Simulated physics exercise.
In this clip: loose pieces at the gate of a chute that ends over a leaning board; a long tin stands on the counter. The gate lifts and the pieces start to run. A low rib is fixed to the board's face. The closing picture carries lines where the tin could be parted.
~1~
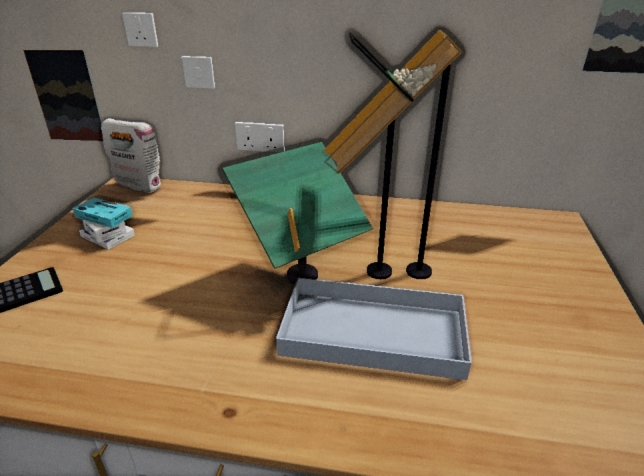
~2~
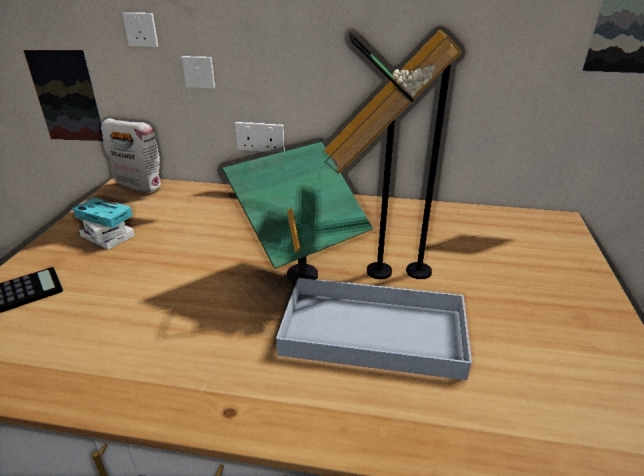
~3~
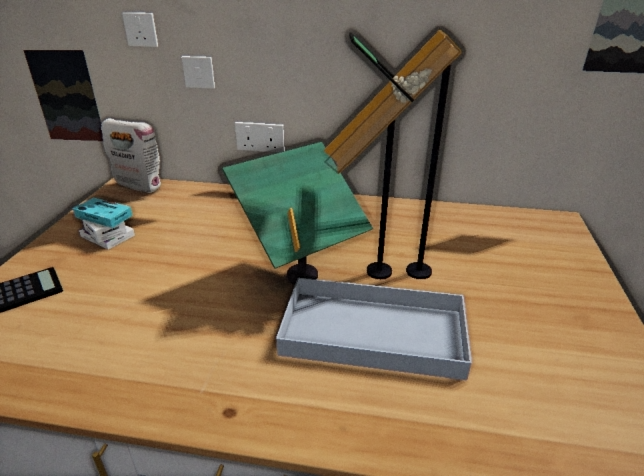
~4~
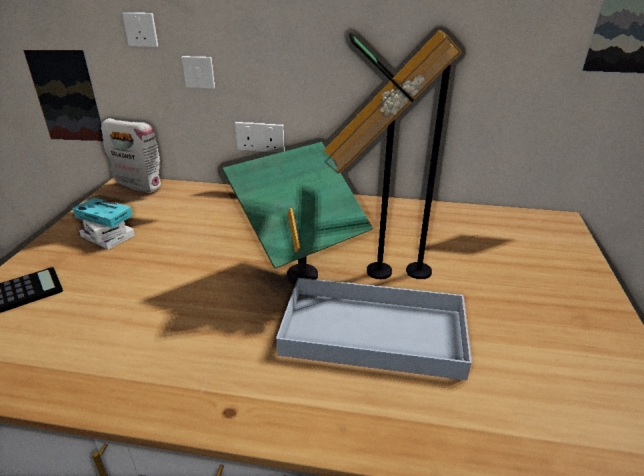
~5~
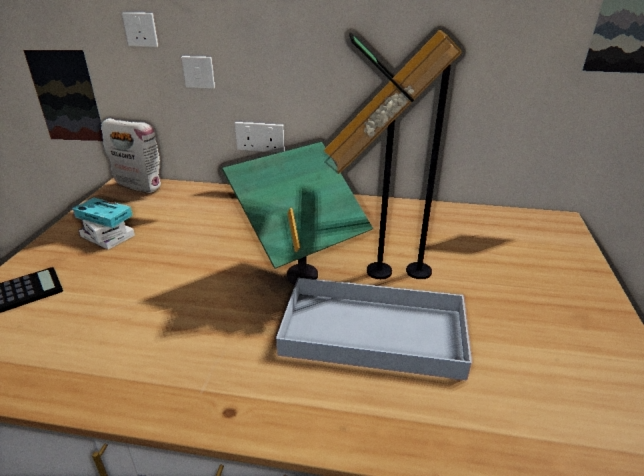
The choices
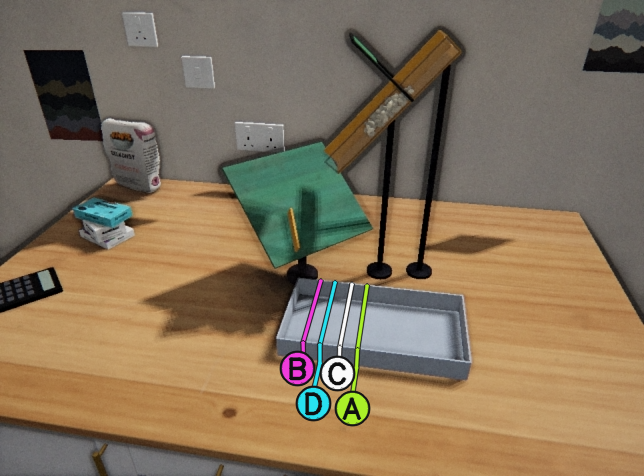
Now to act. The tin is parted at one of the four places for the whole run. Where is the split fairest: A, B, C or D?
D is best.
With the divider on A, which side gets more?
The left side.
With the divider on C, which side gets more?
Left.
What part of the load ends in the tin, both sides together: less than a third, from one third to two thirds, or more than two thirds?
More than two thirds.
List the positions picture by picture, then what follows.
Load behind the gate at (412, 76), white beans; lip of the chute at (338, 168), sloping steeply, in the first picture.
Middle of the board at (301, 199), tilted fairly steeply; middle of its low edge at (328, 247); of its high edge at (275, 154), in the second picture.
Front corners of the tin at (277, 338) and (471, 362), empty; front of the load at (399, 97), in the third picture.
Middle of the load at (398, 96); its front at (383, 109), about a quarter of the way to the lip; rib from (291, 208) to (299, 248), in the fourth picture.
Middle of the load at (384, 110); its front at (367, 129), about half of the way to the lip, in the fifth picture.
On the marked copy, line A crosses the front rim at (357, 348); line B crosses the front rim at (303, 341); line C crosses the front rim at (339, 346); line D crosses the front rim at (320, 343).
Choosing A, of what is caught, nearly all on the left of the divider, a stray few on the right.
Choosing B, of what is caught, a small part on the left of the divider, nearly all on the right.
Choosing C, of what is caught, most on the left of the divider, a small part on the right.
Choosing D, of what is caught, about half on the left of the divider, about half on the right.
